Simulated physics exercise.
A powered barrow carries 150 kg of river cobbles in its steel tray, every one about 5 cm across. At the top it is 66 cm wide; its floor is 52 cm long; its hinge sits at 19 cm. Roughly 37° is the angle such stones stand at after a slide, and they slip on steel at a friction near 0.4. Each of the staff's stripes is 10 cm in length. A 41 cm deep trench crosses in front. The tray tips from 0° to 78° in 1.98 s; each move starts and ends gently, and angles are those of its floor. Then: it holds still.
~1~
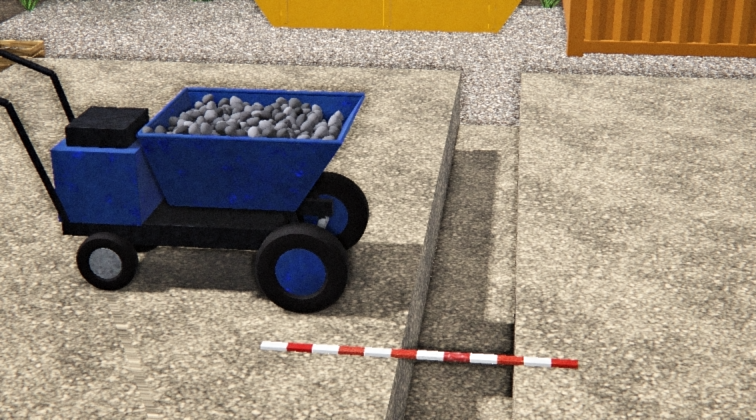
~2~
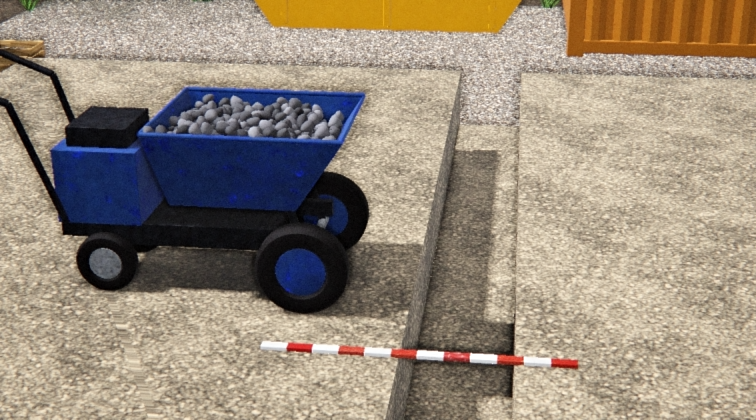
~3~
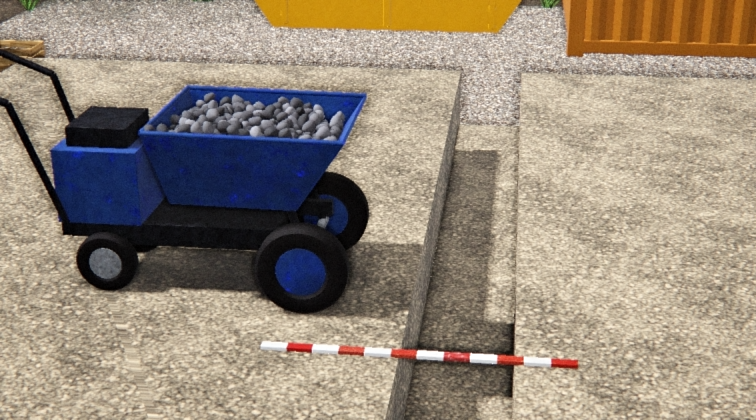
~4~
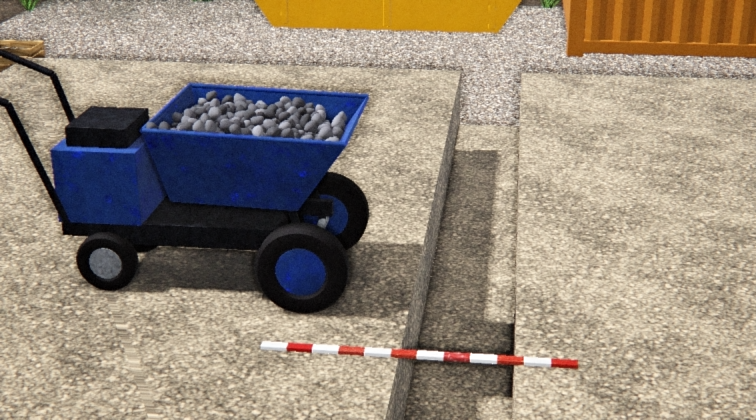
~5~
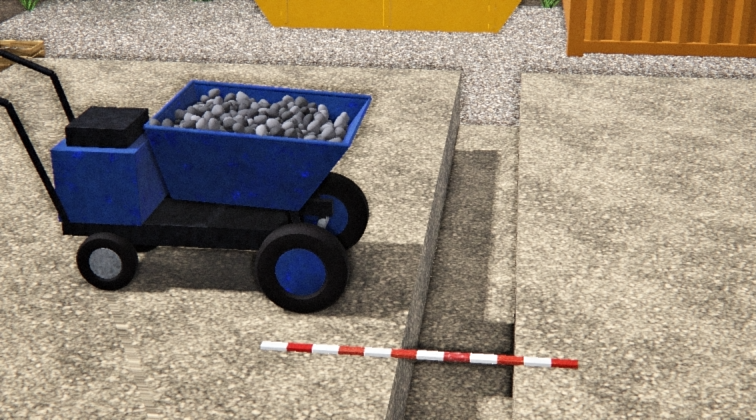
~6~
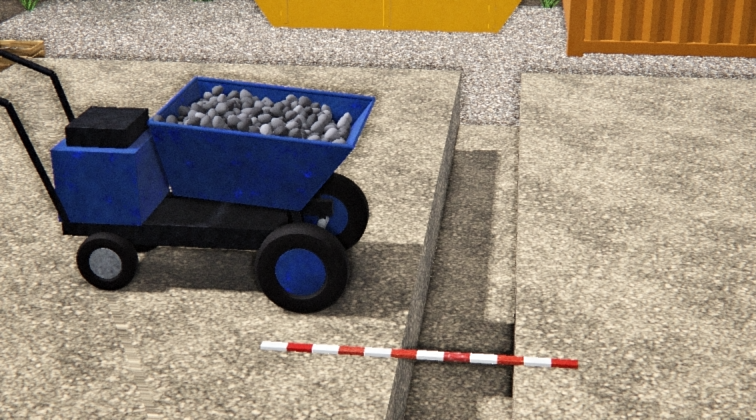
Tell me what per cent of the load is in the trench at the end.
Some 94 per cent.
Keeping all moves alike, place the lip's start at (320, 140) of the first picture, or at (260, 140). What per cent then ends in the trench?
First place roughly 100%, second roughly 80%.
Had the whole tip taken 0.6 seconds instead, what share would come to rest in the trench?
Probably about 60 in a hundred.
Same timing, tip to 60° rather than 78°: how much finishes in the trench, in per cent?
Around 60 per cent would finish in the trench.
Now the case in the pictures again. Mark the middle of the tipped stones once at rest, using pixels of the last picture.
Resting centre: About (478, 354).
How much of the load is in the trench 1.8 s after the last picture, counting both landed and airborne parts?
Close to 60 per cent has got there by then.
Then, 1.2 s after the last picture the floor is at 66°, 96 % in the tray, 4 % in the trench; the foremost stones are at (491, 278).
Then, 1.8 s after the last picture the floor is at 78°, 36 % in the tray, 58 % in the trench, 5 % past the trench; the foremost stones are at (600, 286).
Then, 2.1 s after the last picture the floor is at 78°, 16 % in the tray, 78 % in the trench, 6 % past the trench; the foremost stones are at (638, 292).
Then, 4.1 s after the last picture the floor is at 78°, 0 % in the tray, 94 % in the trench, 6 % past the trench; the foremost stones are at (653, 293).
